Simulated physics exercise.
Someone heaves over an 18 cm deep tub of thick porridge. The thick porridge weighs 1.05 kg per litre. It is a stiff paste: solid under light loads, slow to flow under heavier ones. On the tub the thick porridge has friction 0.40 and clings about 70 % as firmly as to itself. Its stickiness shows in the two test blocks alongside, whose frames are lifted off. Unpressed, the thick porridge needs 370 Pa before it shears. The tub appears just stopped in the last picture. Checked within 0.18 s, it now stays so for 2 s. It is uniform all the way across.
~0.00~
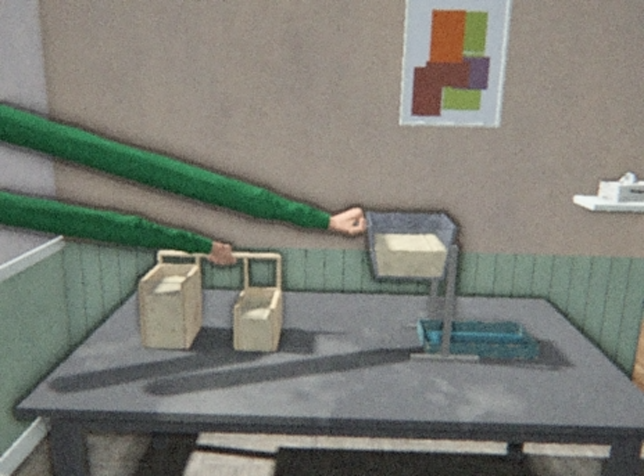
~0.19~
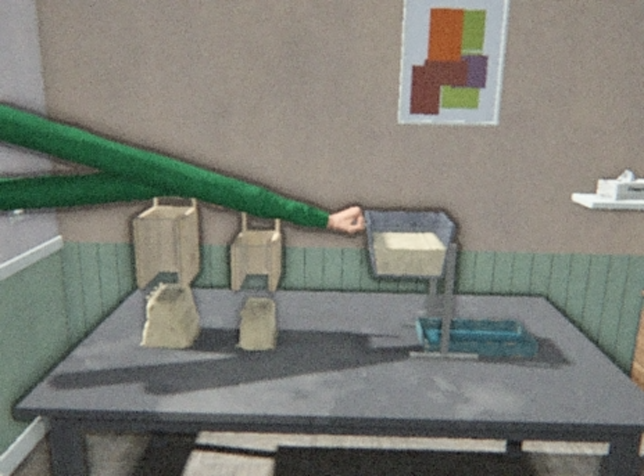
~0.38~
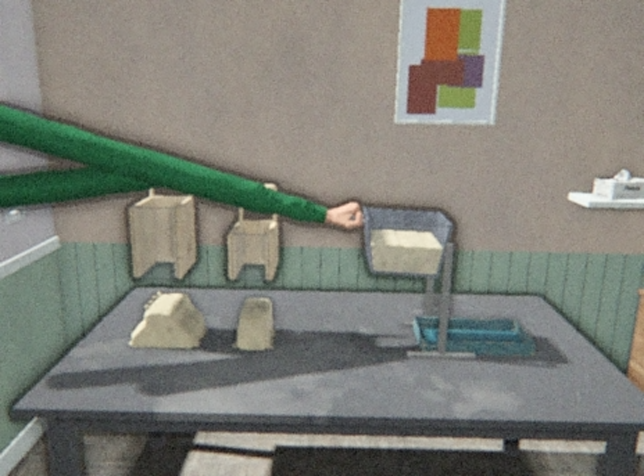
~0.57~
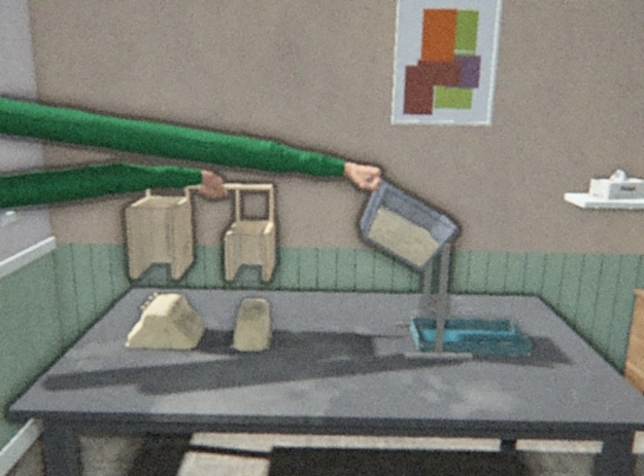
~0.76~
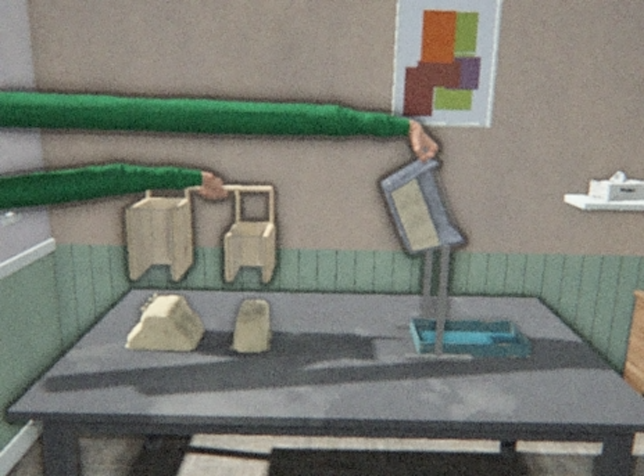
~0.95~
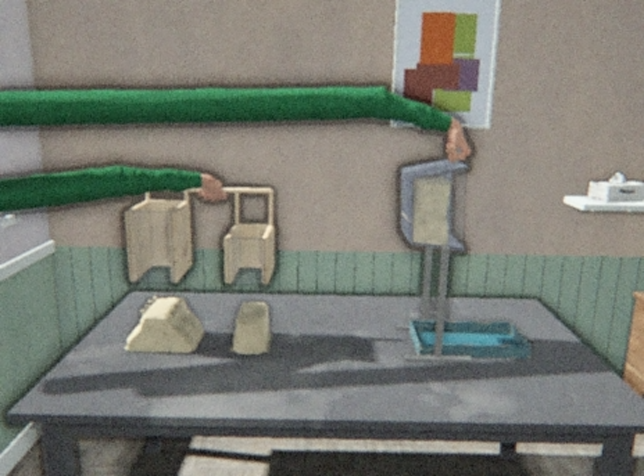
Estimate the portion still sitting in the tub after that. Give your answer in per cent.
The portion still in the tub is near 53 %.
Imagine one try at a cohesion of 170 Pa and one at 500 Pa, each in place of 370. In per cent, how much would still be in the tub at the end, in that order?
In turn about 45 %, 65 %.
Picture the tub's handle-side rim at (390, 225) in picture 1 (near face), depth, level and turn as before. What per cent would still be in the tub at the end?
I'd say around 100 percent would remain in the tub at the end.
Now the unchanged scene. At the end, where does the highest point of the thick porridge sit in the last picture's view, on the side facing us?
About (430, 223).
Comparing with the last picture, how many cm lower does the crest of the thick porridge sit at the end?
About 14 cm.
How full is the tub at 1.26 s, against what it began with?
It's something like 60 % of the original load.
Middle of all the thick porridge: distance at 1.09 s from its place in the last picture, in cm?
Shift: Some 6 cm.
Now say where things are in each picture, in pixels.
In the first frame, handle-side rim at (373, 226), tilt 0 degrees; top of the thick porridge at (381, 249); blocks stand 21 cm, 14 cm (left to right).
In the second frame, handle-side rim at (371, 224), tilt 0 degrees; top of the thick porridge at (379, 247); blocks stand 18 cm, 13 cm (left to right).
In the third frame, handle-side rim at (370, 220), tilt 3 degrees; top of the thick porridge at (375, 244); blocks stand 15 cm, 13 cm (left to right).
In the fourth frame, handle-side rim at (387, 189), tilt 29 degrees; top of the thick porridge at (378, 213); blocks stand 14 cm, 13 cm (left to right).
In the fifth frame, handle-side rim at (438, 166), tilt 67 degrees; top of the thick porridge at (414, 180); blocks stand 14 cm, 13 cm (left to right).
In the sixth frame, handle-side rim at (467, 169), tilt 87 degrees; top of the thick porridge at (449, 184); blocks stand 14 cm, 13 cm (left to right).
After 1.09 s, the tub is at 87 degrees and holds 98 %.
After 1.26 s, the tub is at 87 degrees and holds 61 %.
After 1.43 s, the tub is at 87 degrees and holds 53 %.
After 1.60 s, the tub is at 87 degrees and holds 53 %.
After 2.95 s, at the end, the tub is at 87 degrees and holds 53 %.
